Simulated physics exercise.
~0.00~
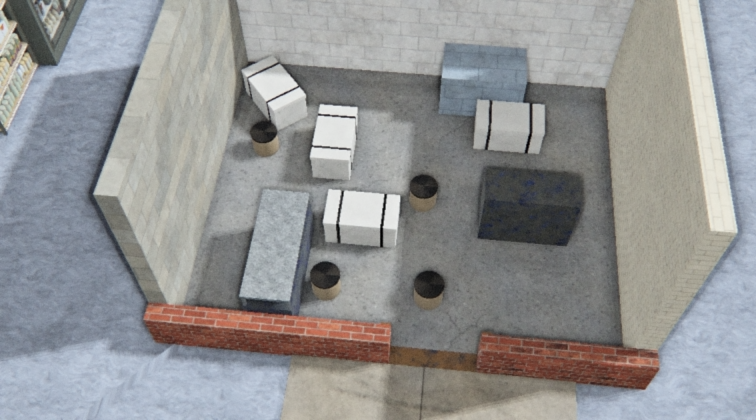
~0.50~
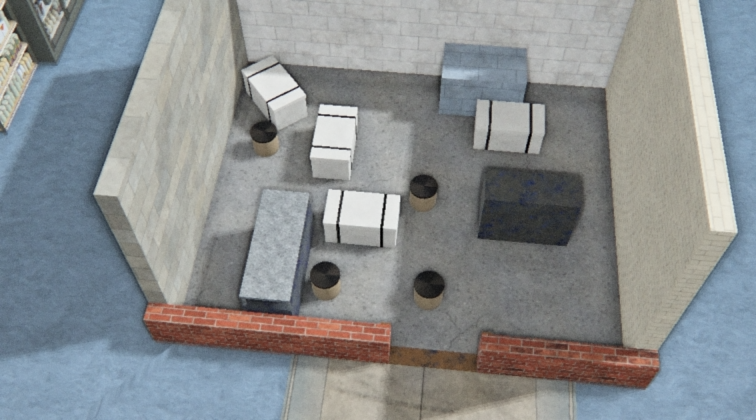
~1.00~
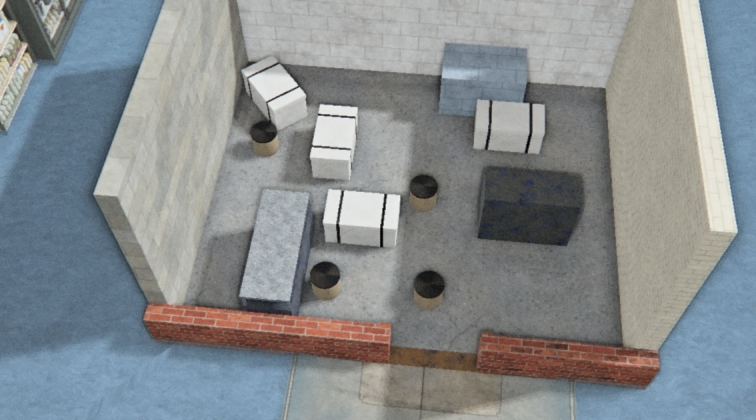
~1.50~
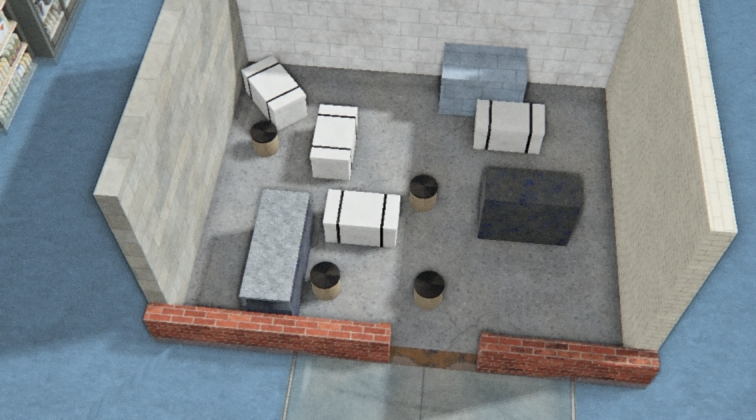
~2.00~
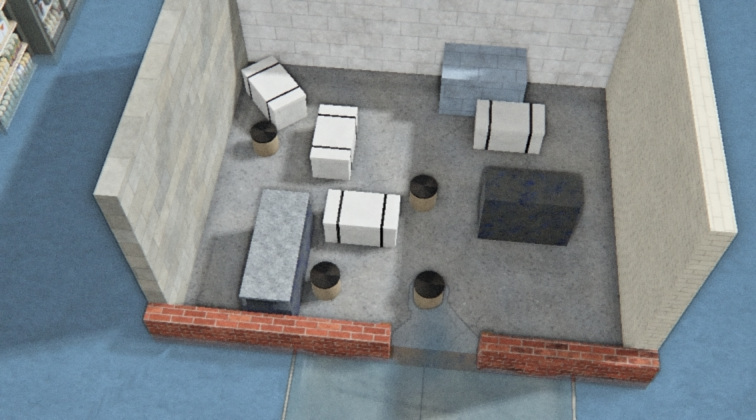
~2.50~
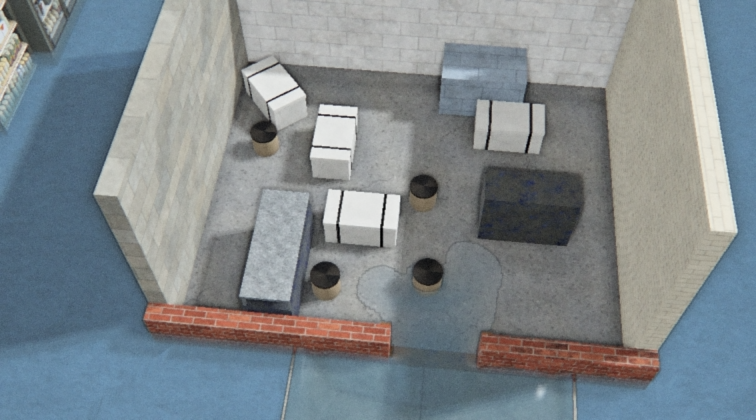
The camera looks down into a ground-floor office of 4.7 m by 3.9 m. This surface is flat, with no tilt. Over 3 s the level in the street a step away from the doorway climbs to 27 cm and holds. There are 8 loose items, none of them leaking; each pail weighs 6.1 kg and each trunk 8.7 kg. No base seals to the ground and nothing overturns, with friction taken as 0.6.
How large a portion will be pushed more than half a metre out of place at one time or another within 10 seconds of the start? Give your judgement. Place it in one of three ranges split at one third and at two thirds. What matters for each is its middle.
Range: The top, two thirds or more.
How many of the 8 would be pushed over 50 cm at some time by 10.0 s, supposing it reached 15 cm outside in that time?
You'd get 2 in that case.
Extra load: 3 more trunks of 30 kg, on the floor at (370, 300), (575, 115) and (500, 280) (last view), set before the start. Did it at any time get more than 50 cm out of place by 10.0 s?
One by one, in that order: Below it, below it, above it.
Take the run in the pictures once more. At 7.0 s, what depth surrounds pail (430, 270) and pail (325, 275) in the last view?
7 and 3 cm.
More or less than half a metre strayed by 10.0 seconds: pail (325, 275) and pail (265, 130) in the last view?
In that order: Less, over.
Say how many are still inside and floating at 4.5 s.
Count: 0.
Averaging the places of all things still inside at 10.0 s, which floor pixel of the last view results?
(317, 170).
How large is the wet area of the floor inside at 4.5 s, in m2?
Some 10.0 m2 of it.
After 3.5 s 1 of 8 are over 50 cm from their spots; 0 afloat.
After 4.5 s 2 of 8 are over 50 cm from their spots; 0 afloat.
After 7.0 s 5 of 8 are over 50 cm from their spots; 5 afloat.
After 10.0 s 7 of 8 are over 50 cm from their spots, and 7 have been at some point; 5 afloat.
